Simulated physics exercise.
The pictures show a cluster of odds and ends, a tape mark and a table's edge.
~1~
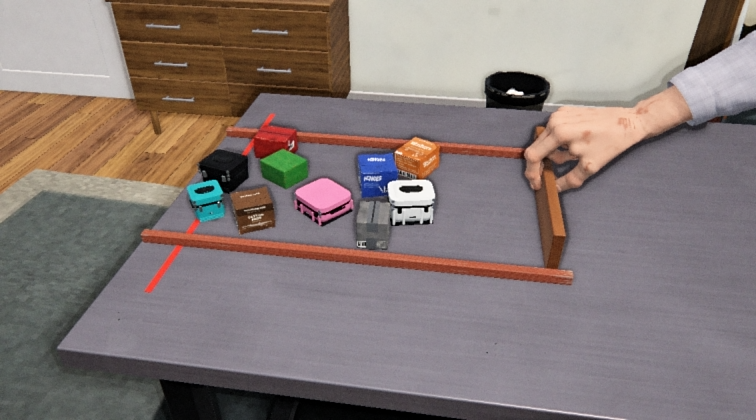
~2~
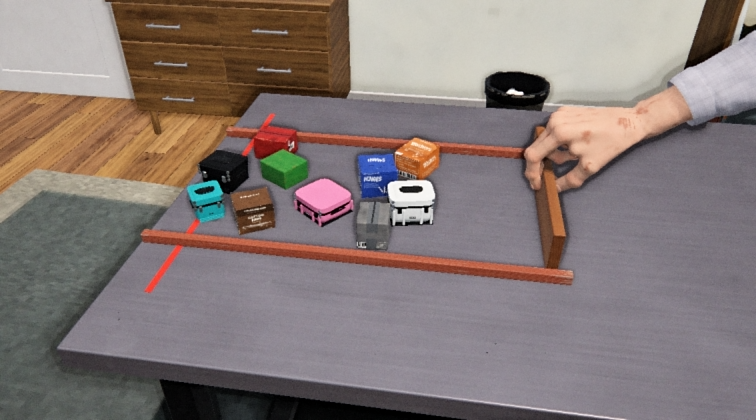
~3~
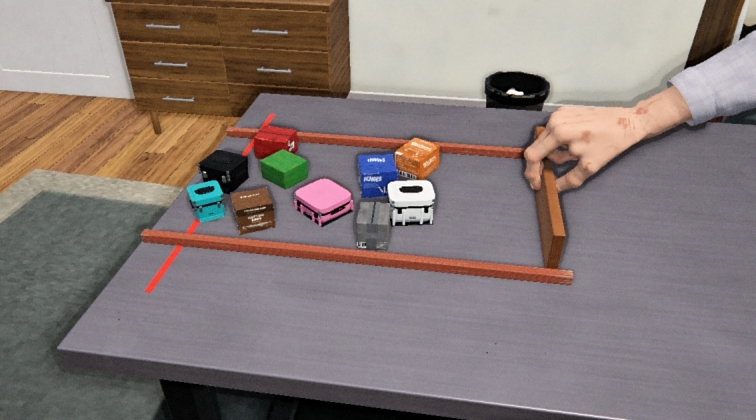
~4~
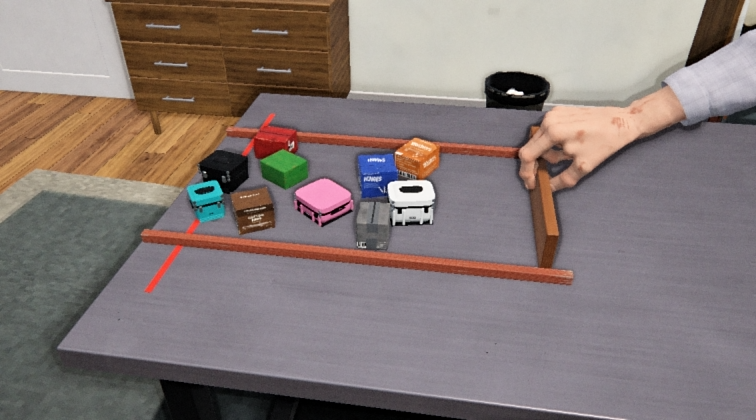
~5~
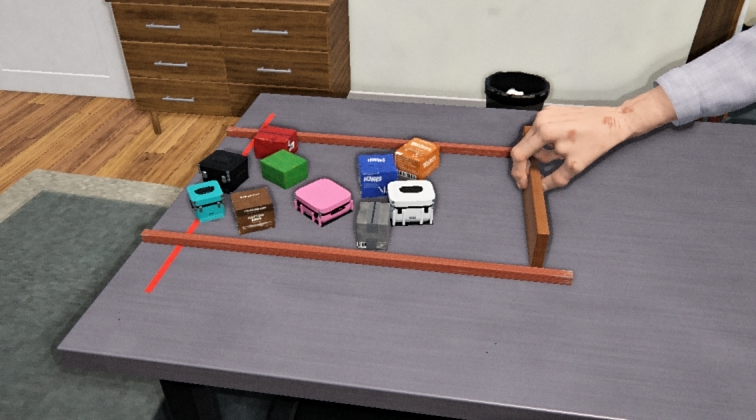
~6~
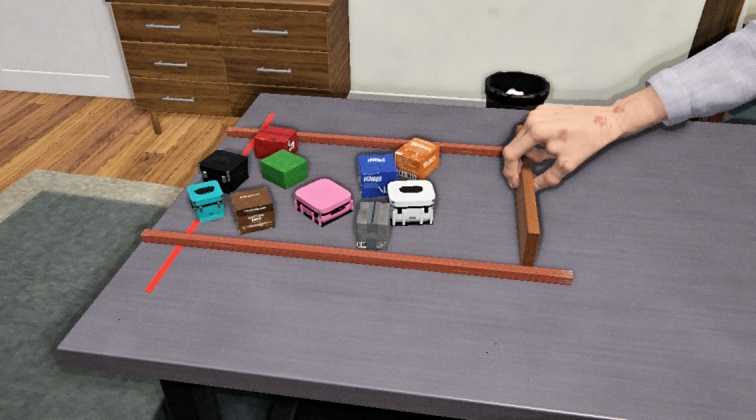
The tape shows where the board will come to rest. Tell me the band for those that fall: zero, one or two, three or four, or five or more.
Here the number that fall off is five or more.
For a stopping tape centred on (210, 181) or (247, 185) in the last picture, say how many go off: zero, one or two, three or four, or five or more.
In that order: More than four; either one or two.
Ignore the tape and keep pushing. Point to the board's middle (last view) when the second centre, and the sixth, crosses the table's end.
At (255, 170) for the second, at (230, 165) for the sixth.
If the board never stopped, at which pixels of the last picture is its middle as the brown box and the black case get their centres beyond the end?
Its middle is around (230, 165) and around (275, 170).
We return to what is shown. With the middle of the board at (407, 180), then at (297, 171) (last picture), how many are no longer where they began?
At the one place 3, at the other 10.
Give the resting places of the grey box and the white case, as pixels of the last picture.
First (182, 207), then (195, 181).
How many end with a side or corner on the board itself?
4 of them.
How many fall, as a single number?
In all, 6 of them.
Early on, none off yet; black case at rest near (225, 171); turquoise case at rest near (207, 202); red box at rest near (276, 144).
Finally, the number that fall off is five or more; lost, pink case, green block, brown box, red box, turquoise case and black case.
